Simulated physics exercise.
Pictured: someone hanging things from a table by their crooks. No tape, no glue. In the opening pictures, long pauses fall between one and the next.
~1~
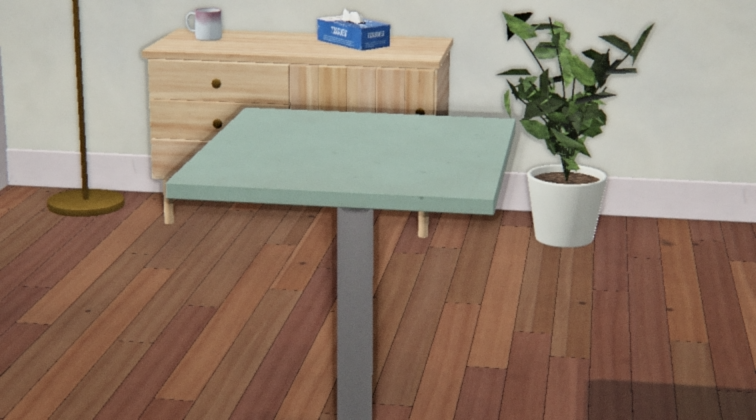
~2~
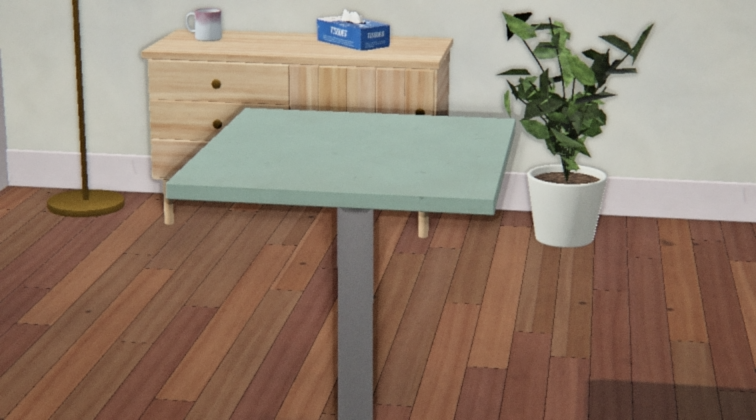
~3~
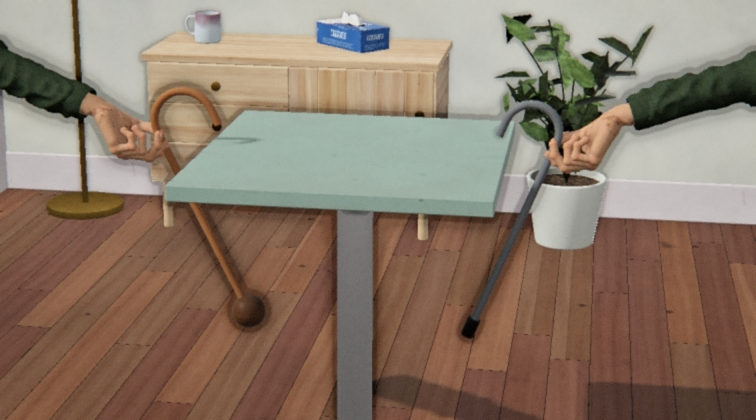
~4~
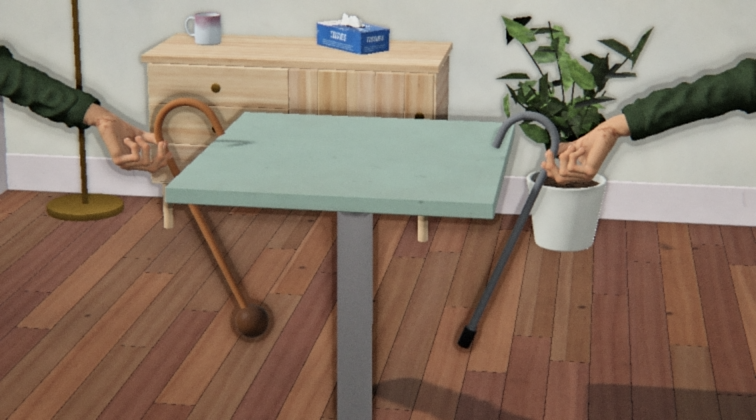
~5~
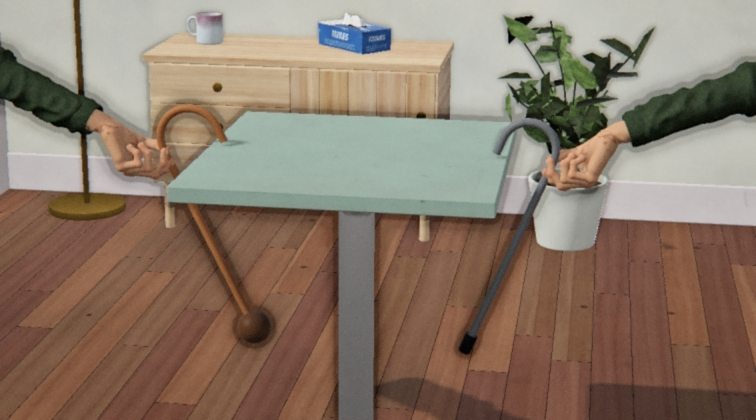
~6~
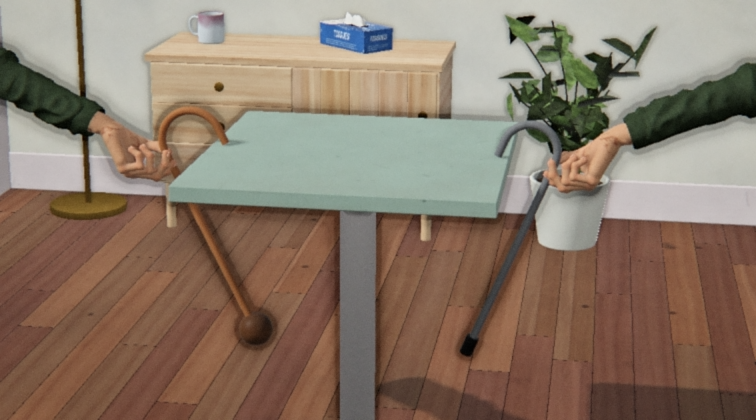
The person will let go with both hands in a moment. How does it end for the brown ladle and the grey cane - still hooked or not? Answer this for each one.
It ends with the brown ladle still hooked, the grey cane still hooked.
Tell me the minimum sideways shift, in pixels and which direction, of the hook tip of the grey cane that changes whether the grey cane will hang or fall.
Rightward, near 12 pixels.
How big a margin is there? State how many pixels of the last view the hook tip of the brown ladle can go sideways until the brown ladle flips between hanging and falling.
Going left, a shift of 16 pixels.
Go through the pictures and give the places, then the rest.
Table (356, 155), in the first picture.
Table (356, 156), in the second picture.
Still on the way; brown ladle (221, 206); table (355, 158), in the third picture.
Still on the way; grey cane (490, 227); table (355, 160), in the fourth picture.
Still on the way; brown ladle (227, 223); table (357, 159), in the fifth picture.
In place, still held; brown ladle (228, 225); grey cane (492, 236); table (358, 159), in the sixth picture.
Then, 0.28 s on from there, brown ladle at rest near (227, 225); grey cane at rest near (492, 237).
Then, 0.54 s on from there, brown ladle at rest near (226, 225); grey cane at rest near (493, 237).
In the end, the brown ladle hangs from the table, near (227, 225); the grey cane hangs from the table, near (492, 237).
